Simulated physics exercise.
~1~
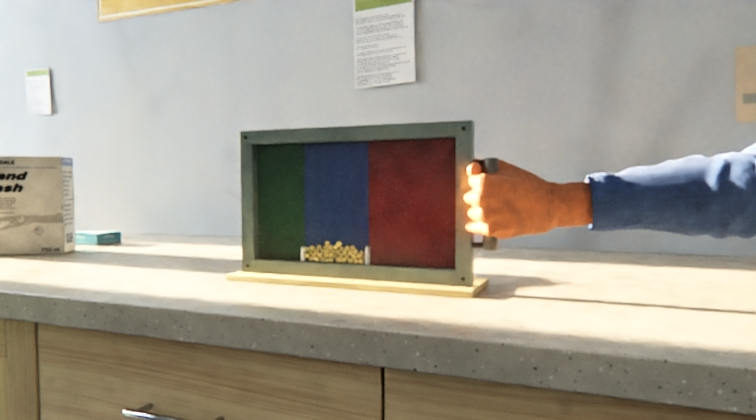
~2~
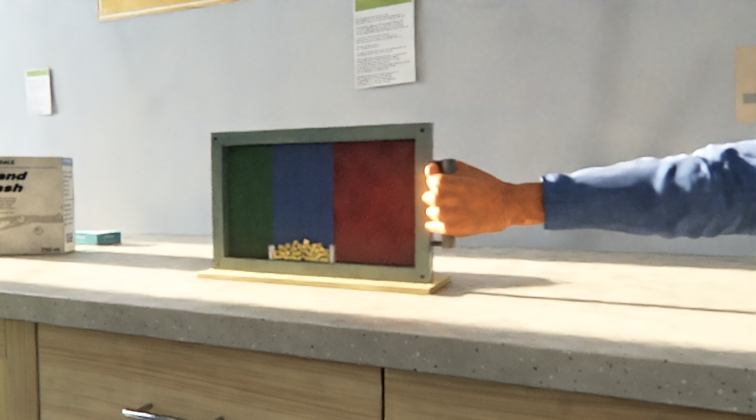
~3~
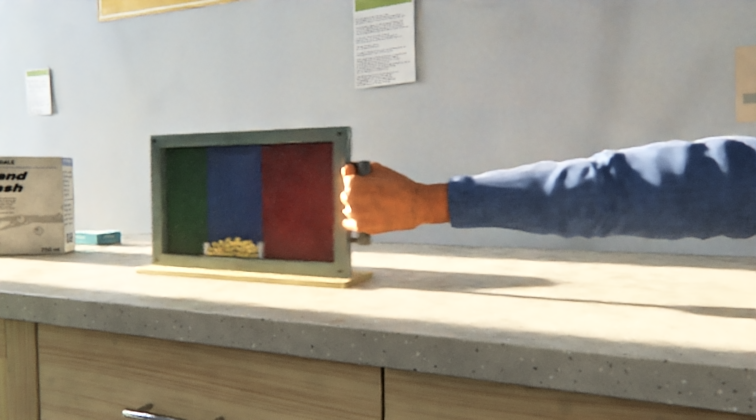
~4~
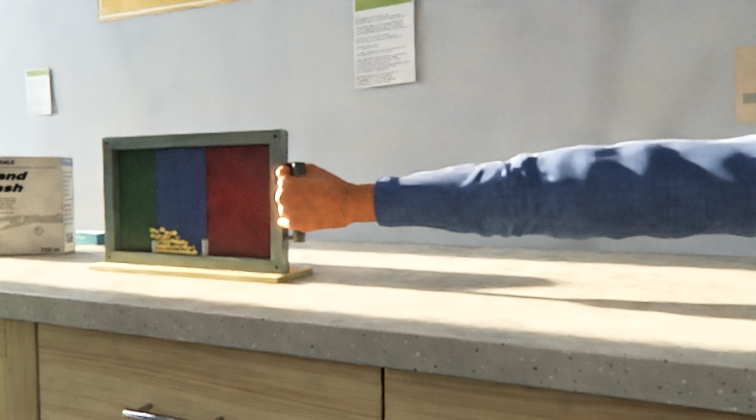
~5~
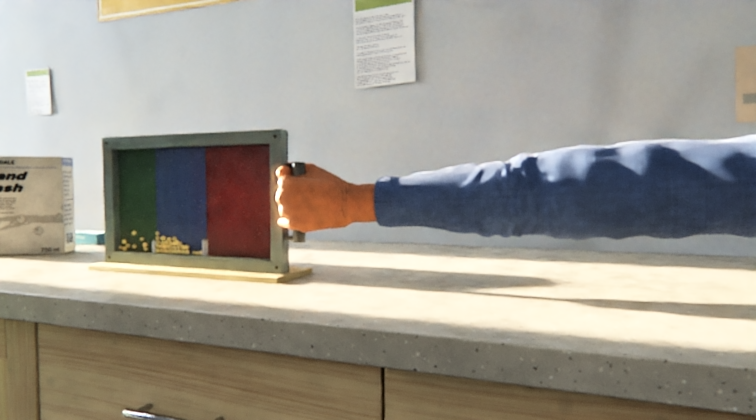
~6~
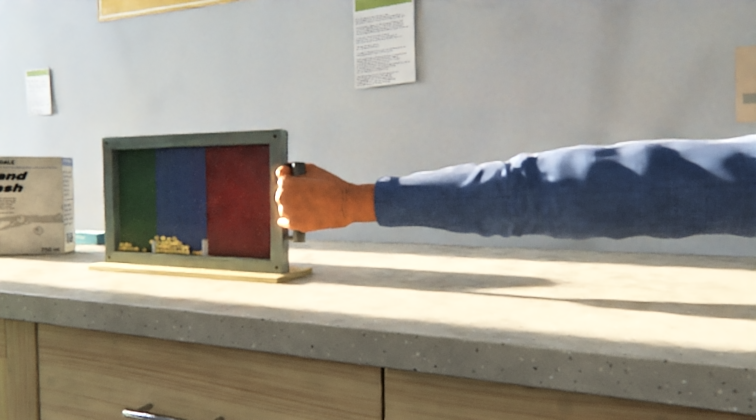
A hand slides a clear-fronted box left and stops, spilling some beans from blue into green.
